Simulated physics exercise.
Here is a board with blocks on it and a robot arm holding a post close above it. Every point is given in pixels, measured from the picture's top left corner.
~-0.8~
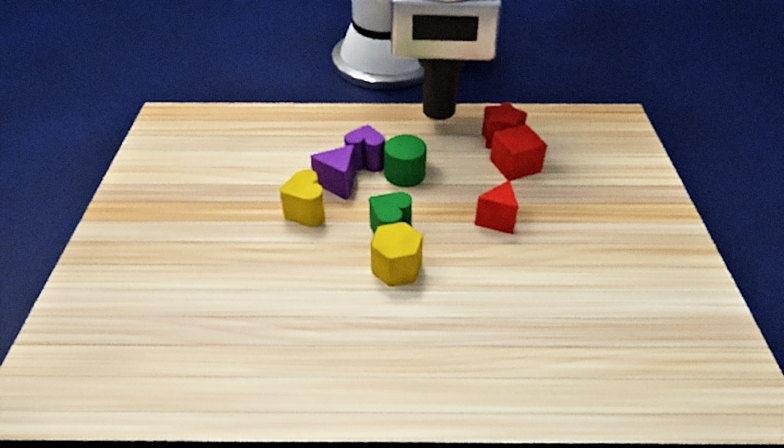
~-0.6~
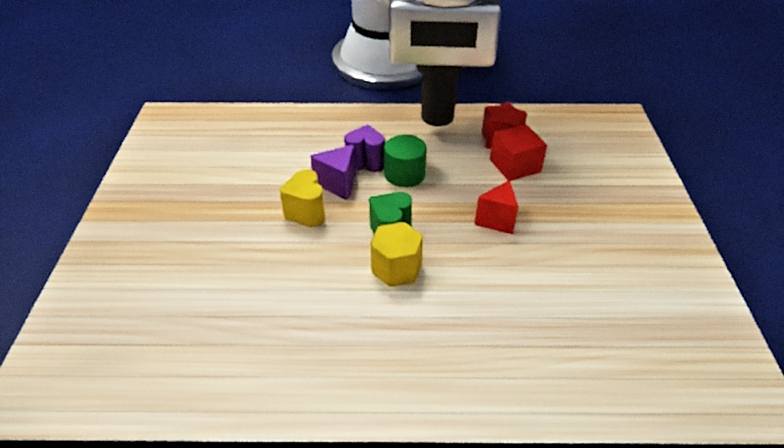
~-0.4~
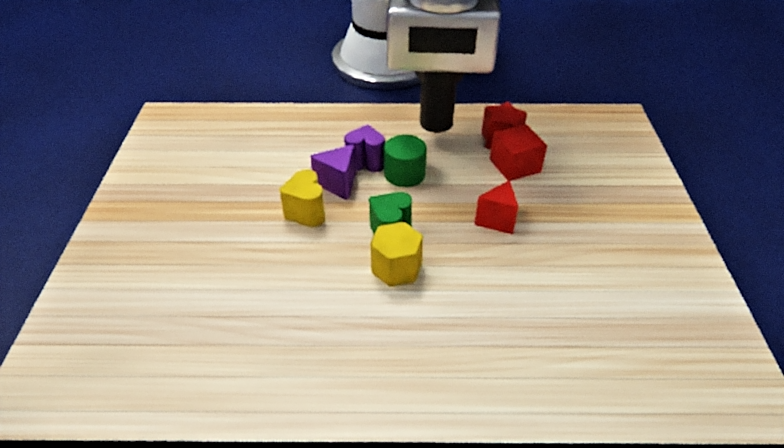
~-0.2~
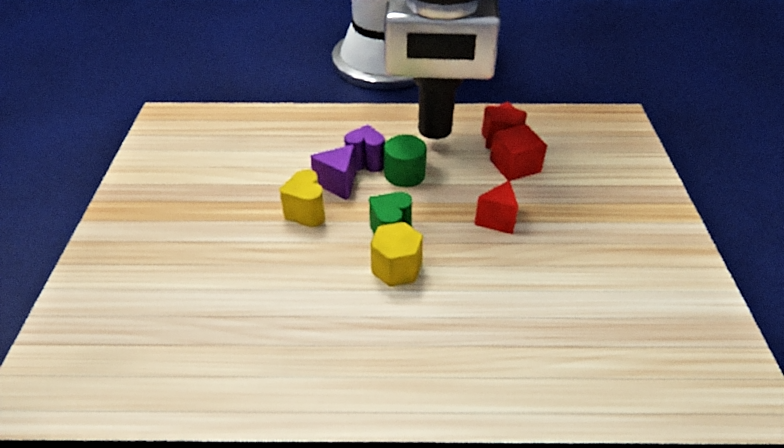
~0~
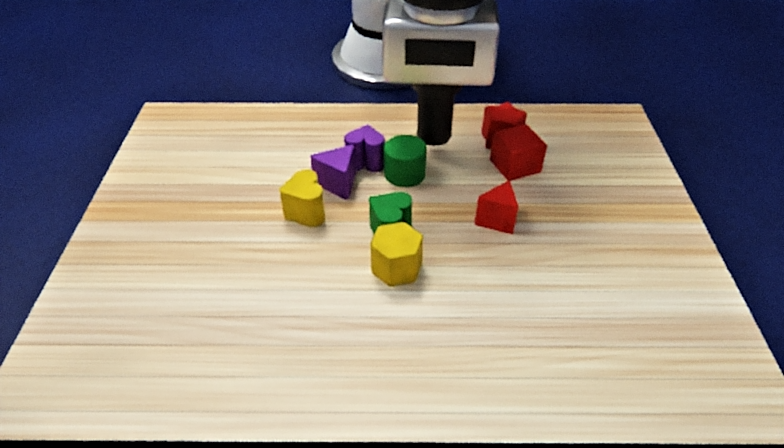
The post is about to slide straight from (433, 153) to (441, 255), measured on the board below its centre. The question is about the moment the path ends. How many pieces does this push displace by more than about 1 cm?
My guess is one.
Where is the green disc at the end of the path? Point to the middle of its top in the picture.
Just about (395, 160).
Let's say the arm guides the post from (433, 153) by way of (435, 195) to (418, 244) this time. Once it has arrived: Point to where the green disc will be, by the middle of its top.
Top centre: (396, 160).
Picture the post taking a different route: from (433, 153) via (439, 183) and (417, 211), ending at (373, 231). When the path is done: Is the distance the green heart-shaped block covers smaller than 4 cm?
No.
The first path, step by step. One third of the way, post (435, 167); green disc (395, 159).
Two thirds of the way, post (438, 201); green disc (395, 160).
At the end, post (442, 238); yellow six-sided block in place; green disc (395, 160).
